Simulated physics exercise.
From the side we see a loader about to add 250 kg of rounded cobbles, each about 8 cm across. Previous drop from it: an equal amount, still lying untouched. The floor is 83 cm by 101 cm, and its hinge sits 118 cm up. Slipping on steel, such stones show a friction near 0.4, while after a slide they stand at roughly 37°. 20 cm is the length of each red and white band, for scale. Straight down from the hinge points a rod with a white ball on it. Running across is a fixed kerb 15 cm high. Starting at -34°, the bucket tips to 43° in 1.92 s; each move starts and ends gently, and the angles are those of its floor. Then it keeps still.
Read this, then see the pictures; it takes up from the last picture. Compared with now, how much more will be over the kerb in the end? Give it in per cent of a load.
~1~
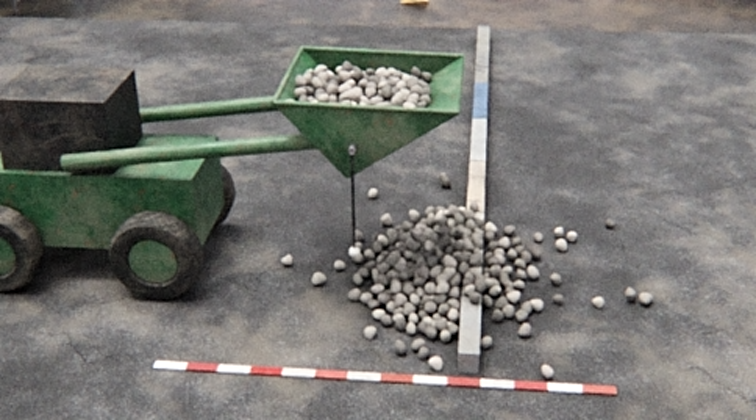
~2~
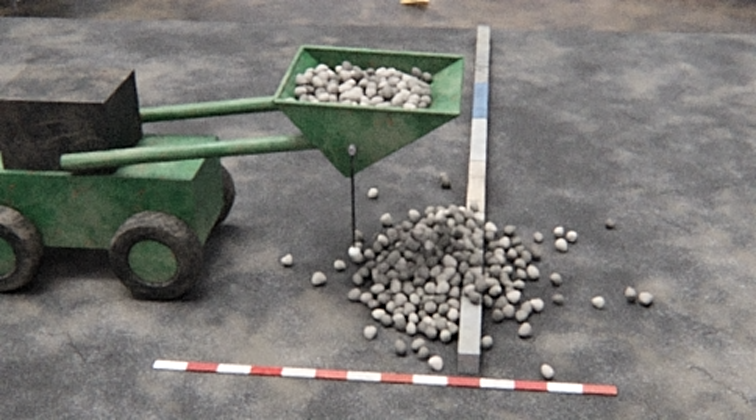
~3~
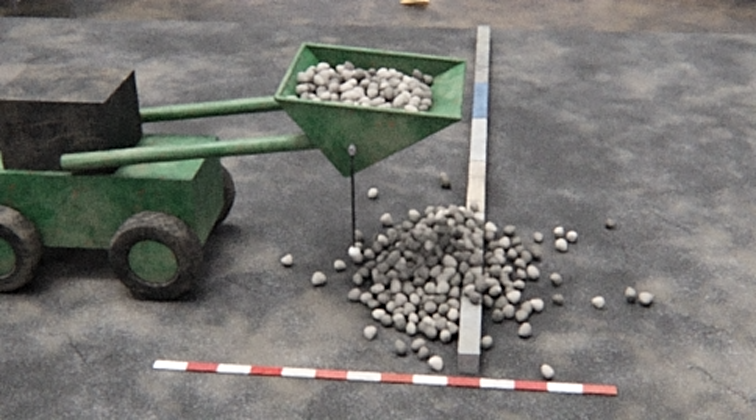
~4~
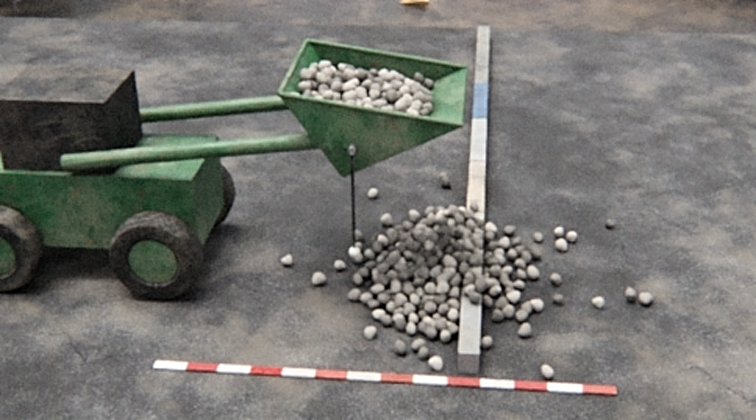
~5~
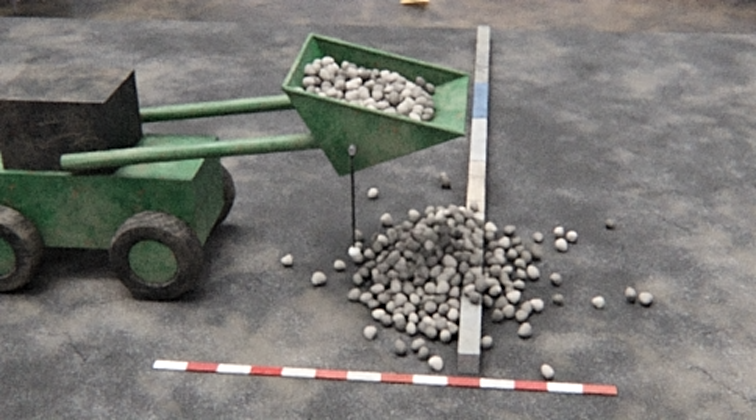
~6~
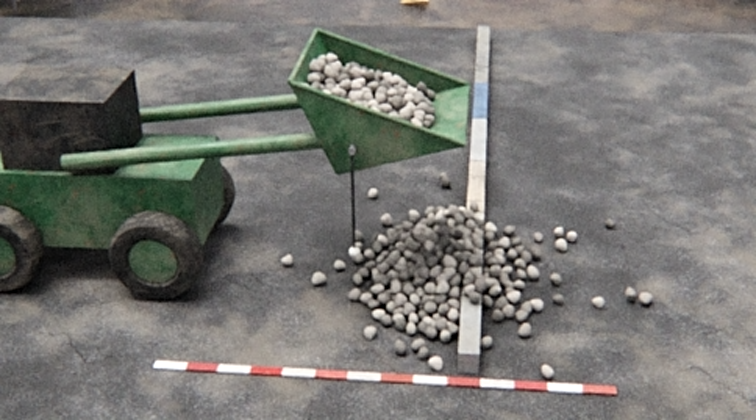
Close to 64 parts in a hundred.
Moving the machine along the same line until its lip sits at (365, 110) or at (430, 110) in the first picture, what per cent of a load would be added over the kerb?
Near 0 in a hundred first, near 35 in a hundred second.
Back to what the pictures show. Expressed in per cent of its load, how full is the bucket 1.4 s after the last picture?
About 15 percent is still in there.
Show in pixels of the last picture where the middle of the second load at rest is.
Middle: Approx. (503, 265) px.
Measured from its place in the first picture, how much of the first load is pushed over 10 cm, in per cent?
I'd put it at about 10 per cent.
Then, 0.8 s after the last picture the floor is at 31°; in per cent of one load, 97 in the bucket, 88 on this side of the kerb, 15 over the kerb; the foremost stones are at (591, 265).
Then, 1.4 s after the last picture the floor is at 43°; in per cent of one load, 14 in the bucket, 140 on this side of the kerb, 47 over the kerb; the foremost stones are at (595, 264).
Then, 1.8 s after the last picture the floor is at 43°; in per cent of one load, 0 in the bucket, 130 on this side of the kerb, 70 over the kerb; the foremost stones are at (629, 273).
Then, 4.3 s after the last picture the floor is at 43°; in per cent of one load, 0 in the bucket, 121 on this side of the kerb, 79 over the kerb; the foremost stones are at (661, 281). Net gain over the kerb, 64.
